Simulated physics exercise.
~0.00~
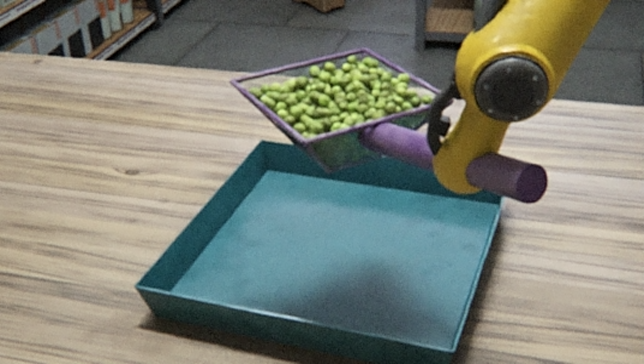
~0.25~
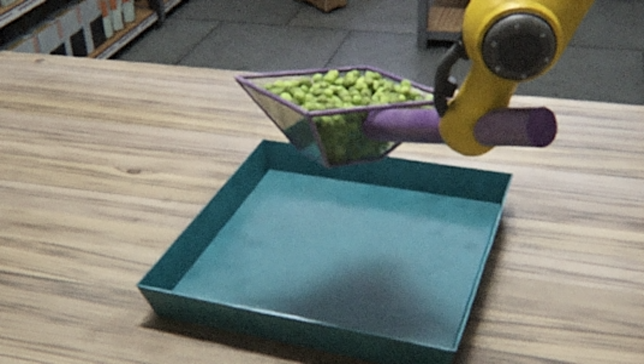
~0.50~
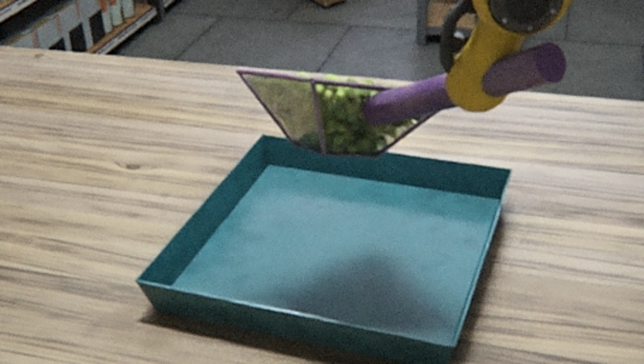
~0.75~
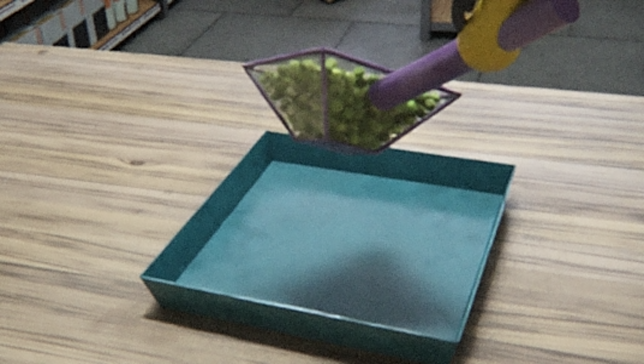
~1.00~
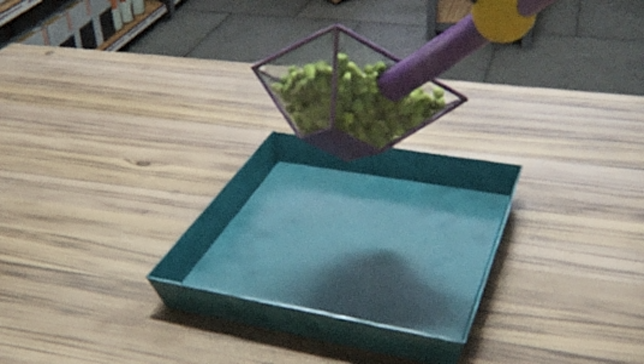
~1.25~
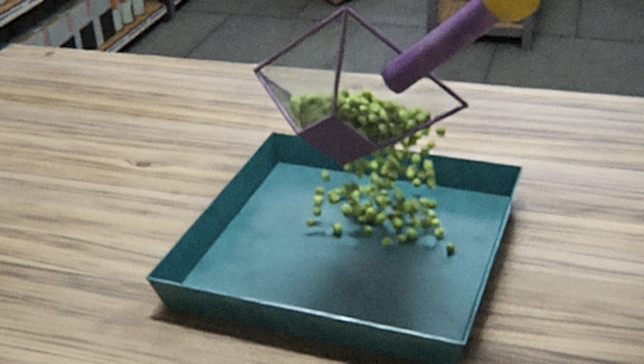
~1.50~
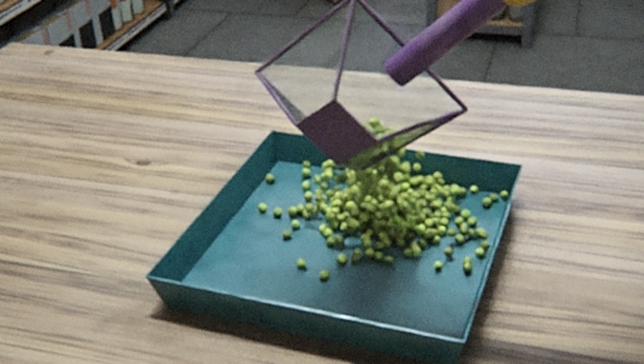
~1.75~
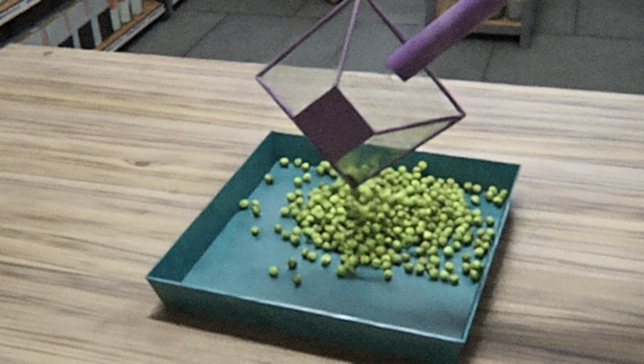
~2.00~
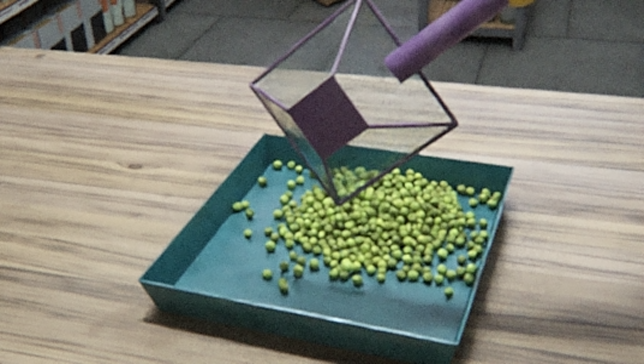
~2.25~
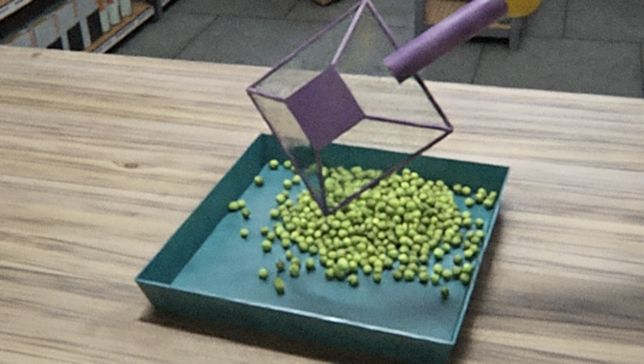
The clip shows a yellow robot arm gripping the purple handle of a clear-sided scoop full of green peas above a teal tray on a wooden table. The scoop steadily tips until the peas pour out, leaving it empty above a spread pile in the tray.
